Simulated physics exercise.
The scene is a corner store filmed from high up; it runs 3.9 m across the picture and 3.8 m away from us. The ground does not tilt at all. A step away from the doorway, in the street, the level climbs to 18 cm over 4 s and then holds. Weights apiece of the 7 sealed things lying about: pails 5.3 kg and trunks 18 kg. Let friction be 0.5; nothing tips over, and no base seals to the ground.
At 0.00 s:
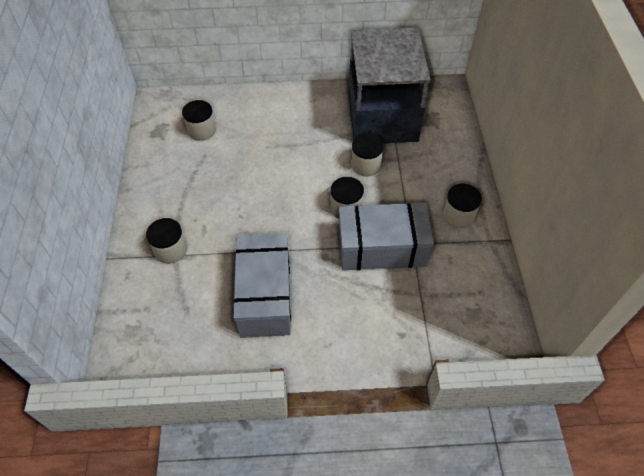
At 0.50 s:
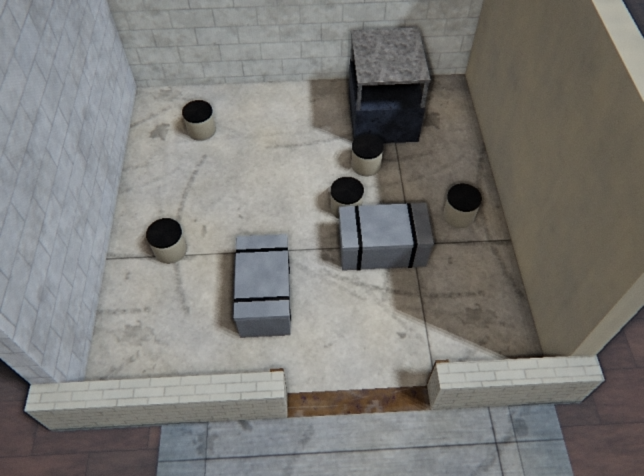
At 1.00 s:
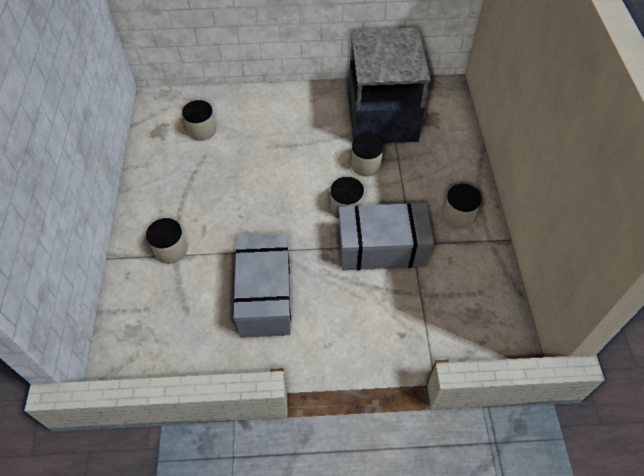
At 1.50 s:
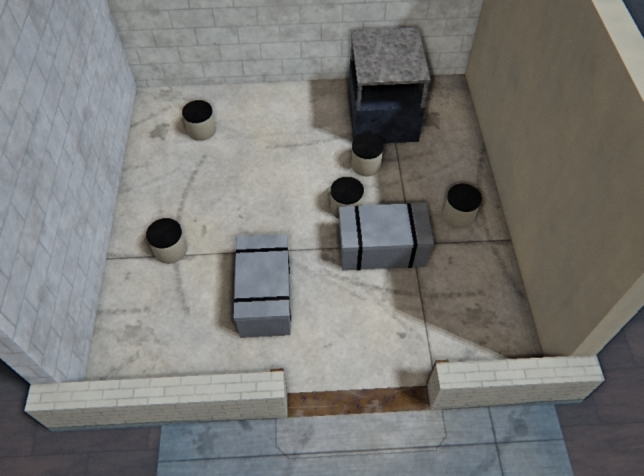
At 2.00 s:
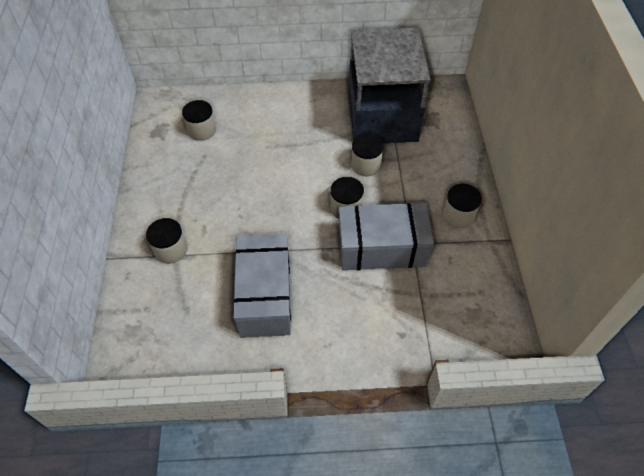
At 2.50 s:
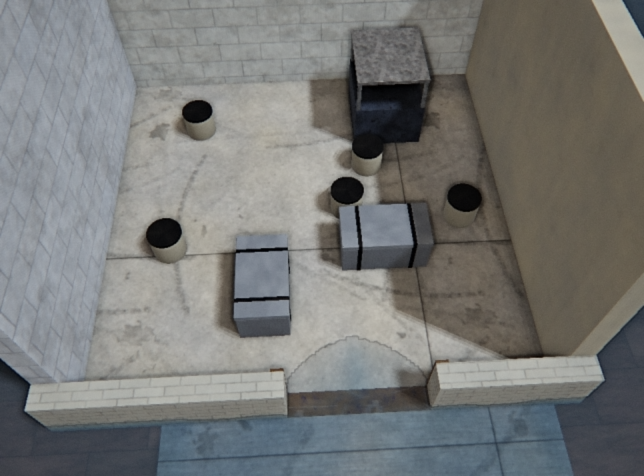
Water darkening the street outside a small walled store, then spreading in through the doorway as pails and grey trunks stay still.
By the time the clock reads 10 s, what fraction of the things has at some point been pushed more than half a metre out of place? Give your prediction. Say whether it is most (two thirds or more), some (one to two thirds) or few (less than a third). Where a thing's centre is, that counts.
Some.
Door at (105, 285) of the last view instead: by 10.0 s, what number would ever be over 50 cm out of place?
5.
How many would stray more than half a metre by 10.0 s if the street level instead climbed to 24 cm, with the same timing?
Then 7 of them.
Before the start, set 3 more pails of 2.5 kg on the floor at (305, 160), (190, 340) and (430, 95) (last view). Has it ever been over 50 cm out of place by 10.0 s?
Note: Item 1 above threshold; item 2 below threshold; item 3 below threshold.
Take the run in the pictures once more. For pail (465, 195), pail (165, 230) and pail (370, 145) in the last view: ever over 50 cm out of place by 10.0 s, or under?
In that order: Above the mark, below the mark, above the mark.
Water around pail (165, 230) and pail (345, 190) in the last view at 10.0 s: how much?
First roughly 4 cm, second roughly 9 cm.
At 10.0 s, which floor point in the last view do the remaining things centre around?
(290, 166).
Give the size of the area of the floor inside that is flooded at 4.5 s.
Close to 4.5 m2, I'd say.
After 3.5 s 0 of 7 are over 50 cm from their spots; 0 afloat.
After 4.5 s 0 of 7 are over 50 cm from their spots; 0 afloat.
After 7.0 s 3 of 7 are over 50 cm from their spots; 1 afloat.
After 10.0 s 4 of 7 are over 50 cm from their spots, and 4 have been at some point; 4 afloat.
